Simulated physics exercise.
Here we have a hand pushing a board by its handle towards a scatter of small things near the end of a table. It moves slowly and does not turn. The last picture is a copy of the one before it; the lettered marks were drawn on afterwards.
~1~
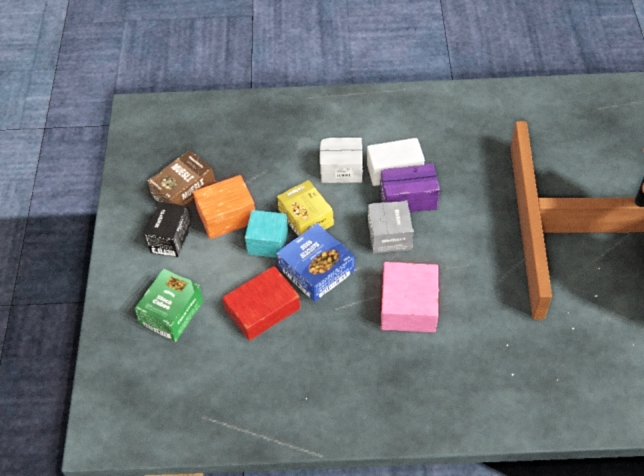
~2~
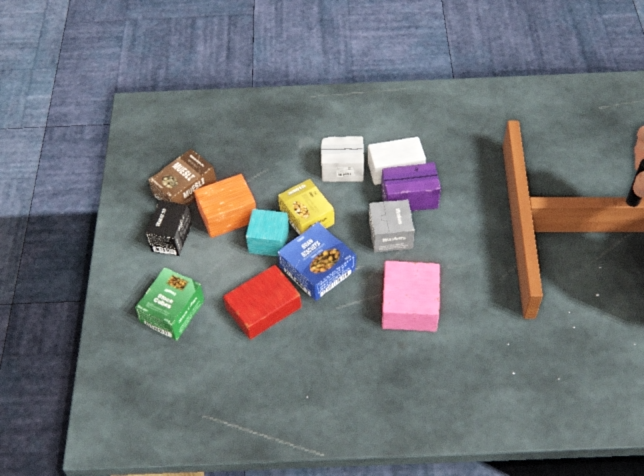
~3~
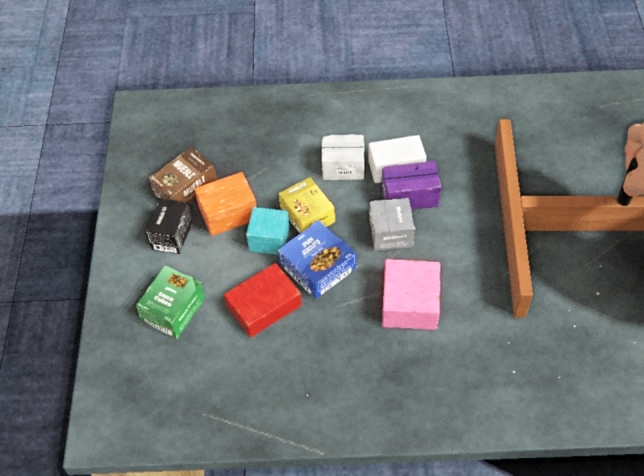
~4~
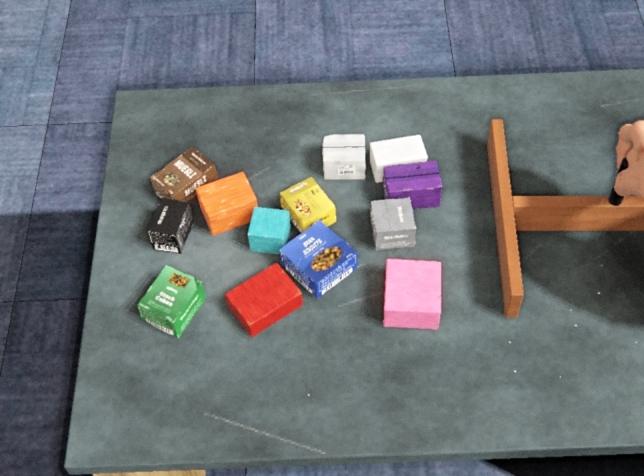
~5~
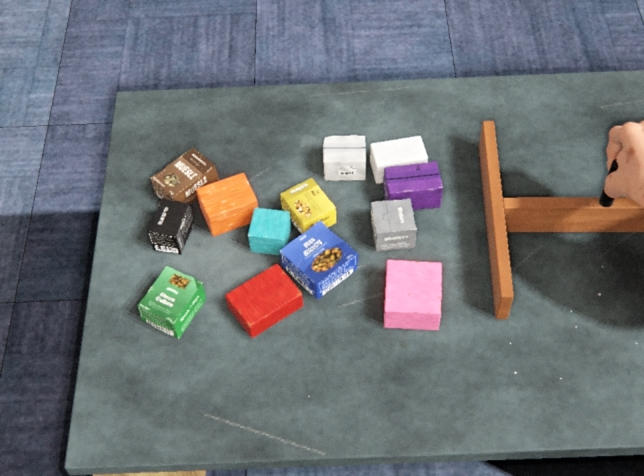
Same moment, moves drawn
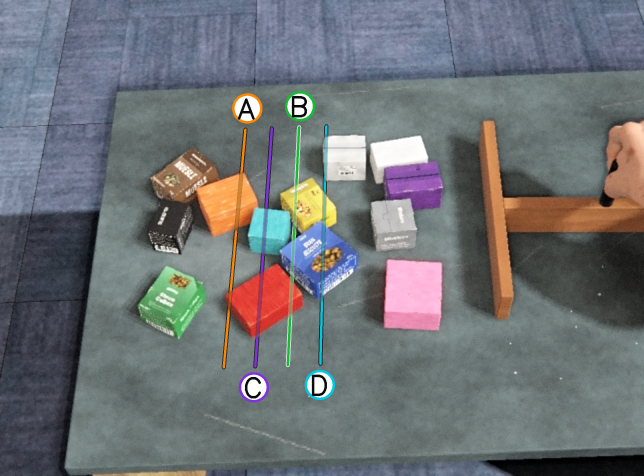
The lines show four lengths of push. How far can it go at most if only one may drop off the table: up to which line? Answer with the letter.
It should halt at A.
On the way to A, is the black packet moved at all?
Yes.
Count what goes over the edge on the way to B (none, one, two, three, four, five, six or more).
By then, none.
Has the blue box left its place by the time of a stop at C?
Yes.
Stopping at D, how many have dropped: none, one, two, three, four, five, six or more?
In all, none.
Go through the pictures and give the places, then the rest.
In the first frame, red block (261, 303); black packet (168, 229); pink block (410, 297).
In the second frame, board (524, 202); yellow box (307, 209).
In the third frame, board (515, 201); white block (397, 159).
In the fourth frame, board (506, 201); white box (344, 157).
In the fifth frame, board (497, 203); grey box (393, 225); blue box (319, 260); green packet (173, 302).
On the copy, A at (236, 238); B at (294, 236); C at (264, 237); D at (324, 235).
On A. First, board (403, 206); white box (322, 158); white block (369, 159).
Then, board (308, 210); black packet (147, 232); brown packet (173, 173).
Finally, board (237, 213); green packet (99, 308); black packet (107, 244); none fallen.
By contrast, B is within the limit but short; C is within the limit but short; D is within the limit but short.
